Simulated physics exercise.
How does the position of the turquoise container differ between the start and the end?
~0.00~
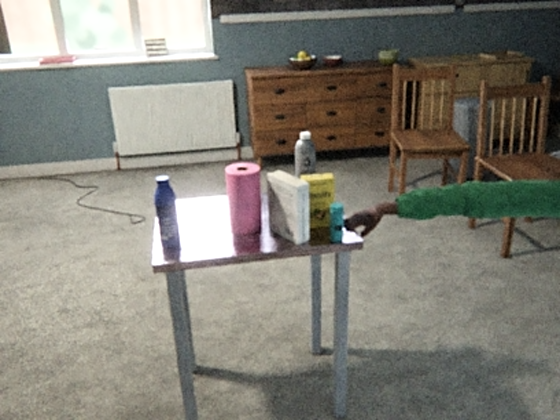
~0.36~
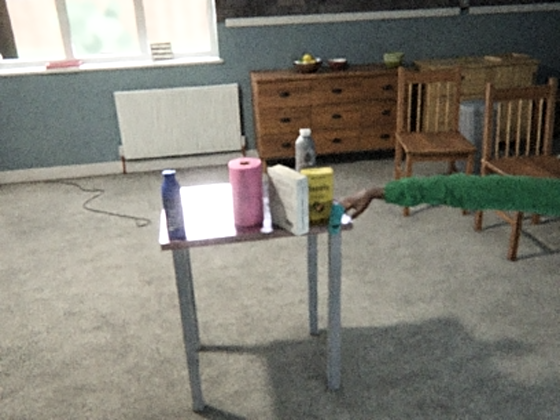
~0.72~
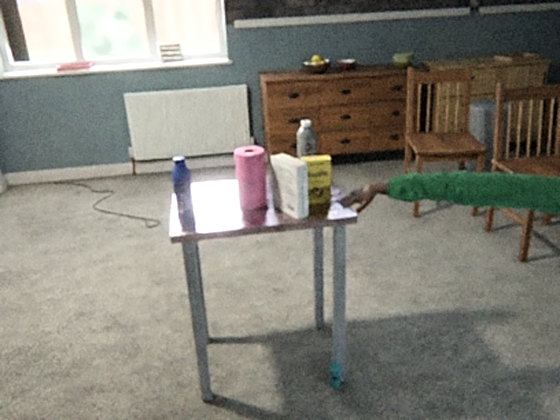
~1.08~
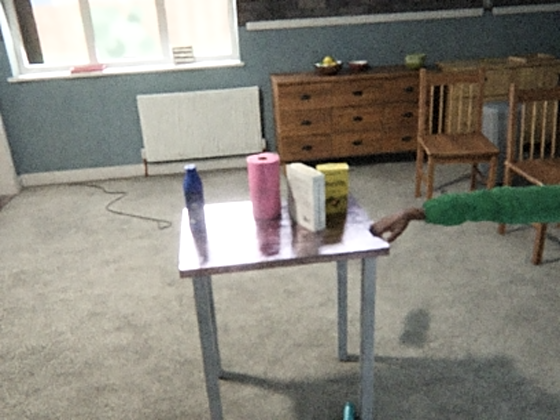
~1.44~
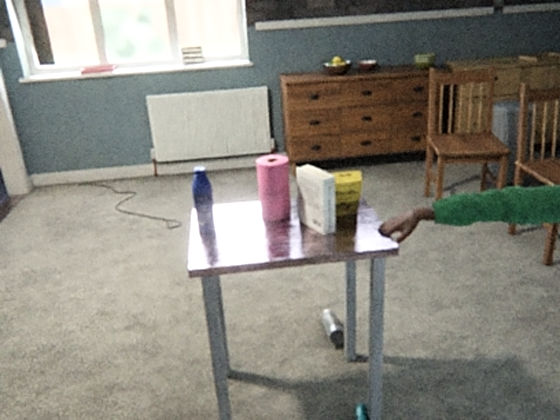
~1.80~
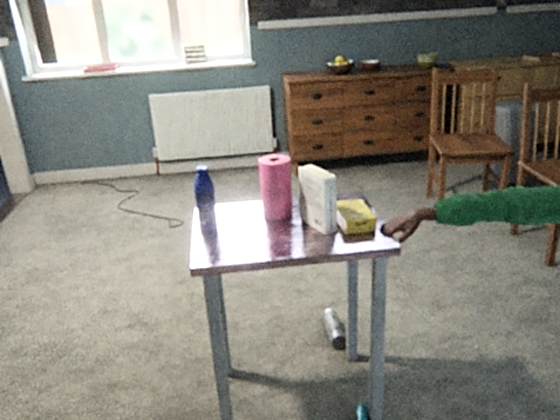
At the start the turquoise container stands upright on the table near the hand, and at the end it lies on its side on the floor.
In a carpeted room, a green-sleeved arm holds the edge of a small table as it shifts; a turquoise container and a grey bottle fall to the floor, and a yellow packet tips over, while the blue bottle, pink roll and white book stay upright.
